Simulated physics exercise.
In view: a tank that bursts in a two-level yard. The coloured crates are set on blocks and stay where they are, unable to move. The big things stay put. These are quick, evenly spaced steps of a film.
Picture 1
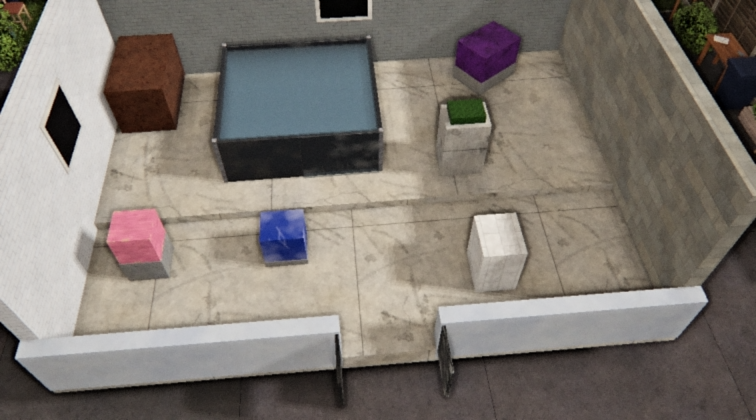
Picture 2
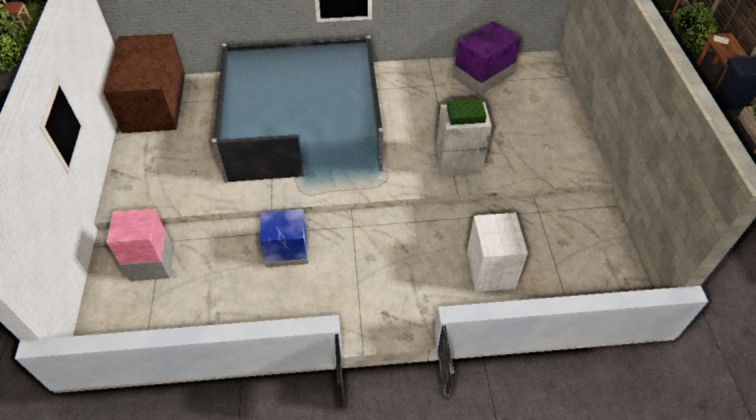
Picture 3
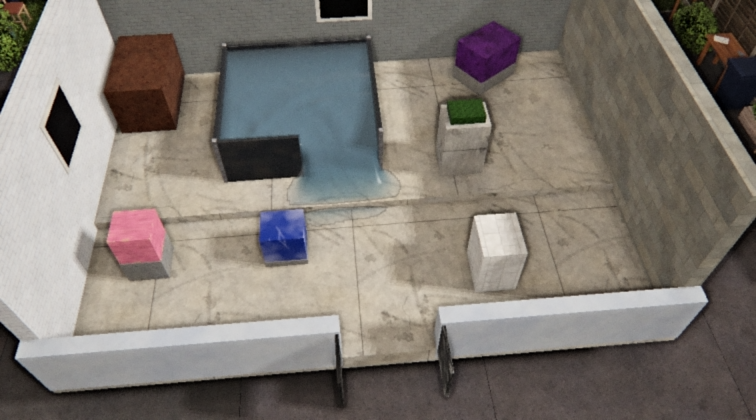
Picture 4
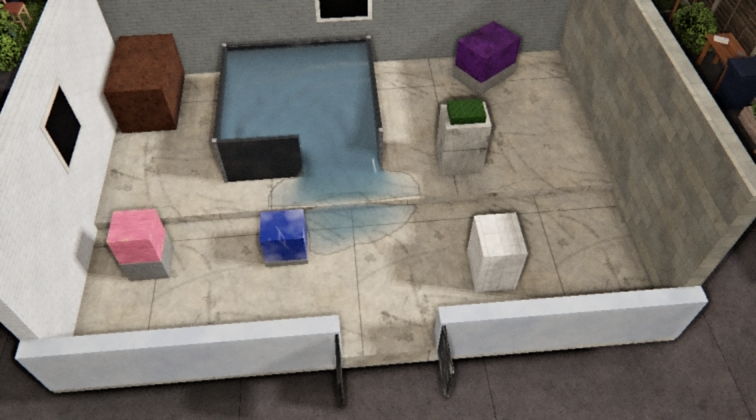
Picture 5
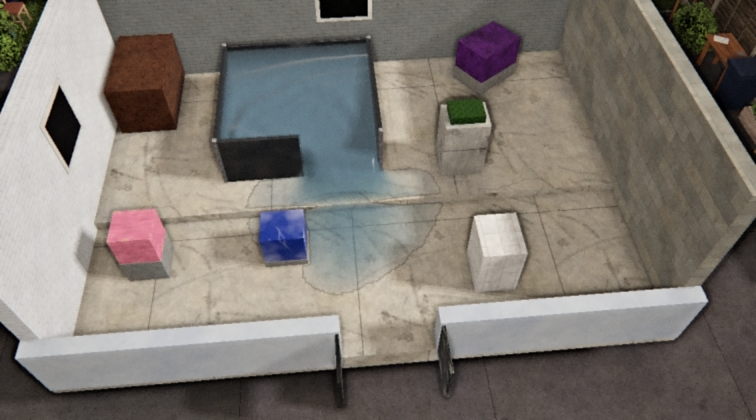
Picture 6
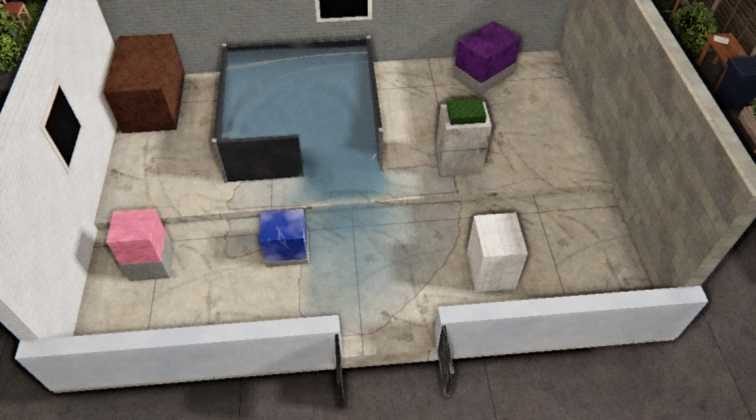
In a walled two-level yard with coloured blocks standing about, the front of a large water tank opened on its right side, and water poured out, crossed the step and spread over the lower floor.
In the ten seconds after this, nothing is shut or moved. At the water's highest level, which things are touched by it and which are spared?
Going through them: The purple crate is spared; the pink crate is spared; the blue crate is touched.
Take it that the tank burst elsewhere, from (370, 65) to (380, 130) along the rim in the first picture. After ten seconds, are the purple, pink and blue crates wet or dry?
I'd say the purple crate is overrun, while the pink crate stays clear and the blue crate is overrun.
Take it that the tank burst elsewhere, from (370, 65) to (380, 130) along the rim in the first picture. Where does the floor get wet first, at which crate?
The purple-painted one.
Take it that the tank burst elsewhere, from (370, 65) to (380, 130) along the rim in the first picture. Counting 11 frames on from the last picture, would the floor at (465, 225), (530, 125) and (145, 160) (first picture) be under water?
The first comes out soaked, the second soaked, the third untouched.
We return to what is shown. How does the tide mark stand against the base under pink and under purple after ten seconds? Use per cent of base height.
The first reaches around 50 in a hundred, the second around 0.
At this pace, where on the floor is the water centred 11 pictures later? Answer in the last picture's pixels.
It is near (325, 168).
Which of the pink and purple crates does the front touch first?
That's the one in pink.
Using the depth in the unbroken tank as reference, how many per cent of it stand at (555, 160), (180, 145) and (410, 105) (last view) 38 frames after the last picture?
Going in order, roughly 0, 0 and 0 %.
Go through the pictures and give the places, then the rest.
The first picture shows the water tank at (298, 90) is whole and still.
In the second picture, water pours out at (341, 157) and has run to (302, 187).
In the third picture, the front is at (307, 219), out from the gap at (341, 160).
In the fourth picture, water pours out at (341, 161) and has run to (323, 249).
In the fifth picture, water pours out at (341, 161) and has run to (337, 289).
In the sixth picture, water pours out at (341, 161) and has run to a hidden place.
A moment on, water covers 30 % of the floor; the purple crate not reached, the pink crate water round its plinth, the blue crate water round its plinth.
Next, water covers 45 % of the floor; the purple crate not reached, the pink crate water round its plinth, the blue crate water round its plinth.
Then, water covers 50 % of the floor; the purple crate not reached, the pink crate water round its plinth, the blue crate water round its plinth.
Later, water covers 50 % of the floor; the purple crate not reached, the pink crate water round its plinth, the blue crate water round its plinth.
In the end, water covers 50 % of the floor; the purple crate stayed above the water, the pink crate stayed above the water, the blue crate was topped.
